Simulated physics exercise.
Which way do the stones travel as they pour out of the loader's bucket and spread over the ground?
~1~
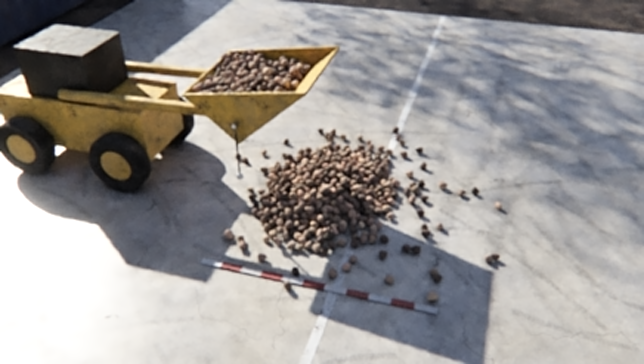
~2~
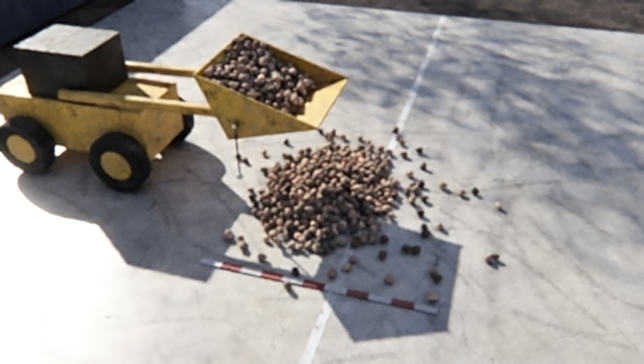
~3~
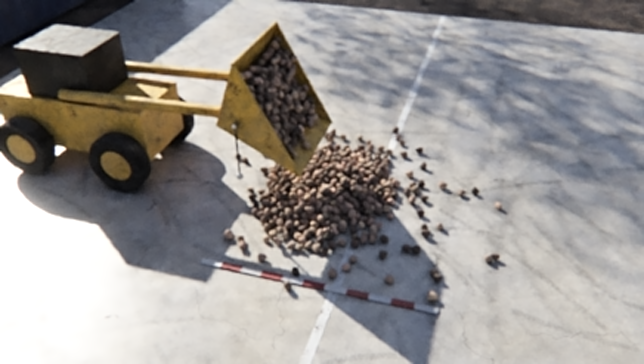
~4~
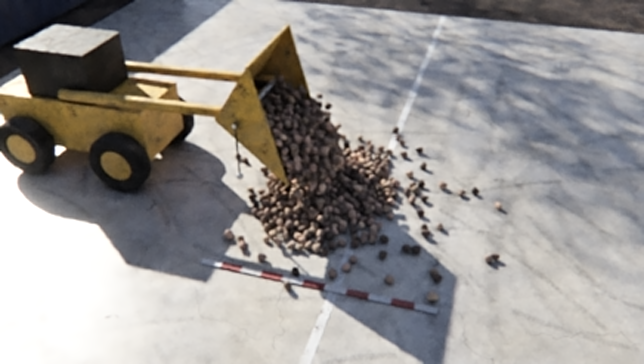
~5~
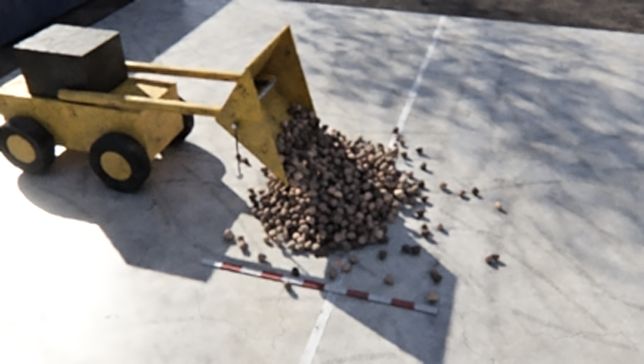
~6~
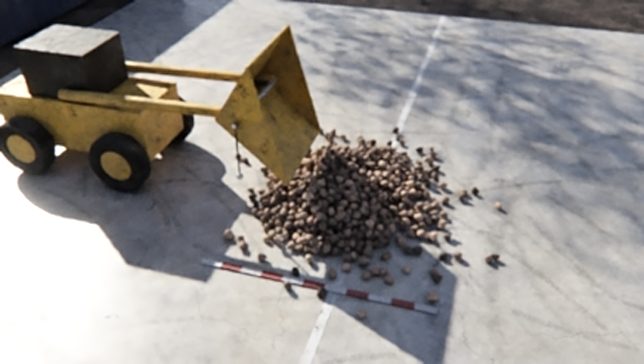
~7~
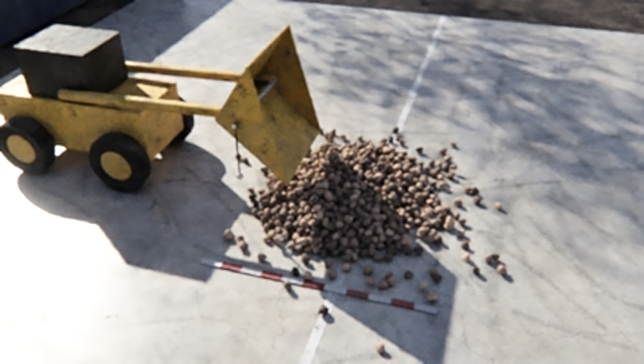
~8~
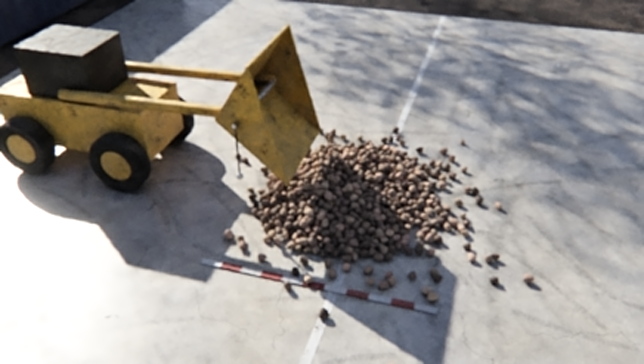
The stones move to the right, away from the loader.
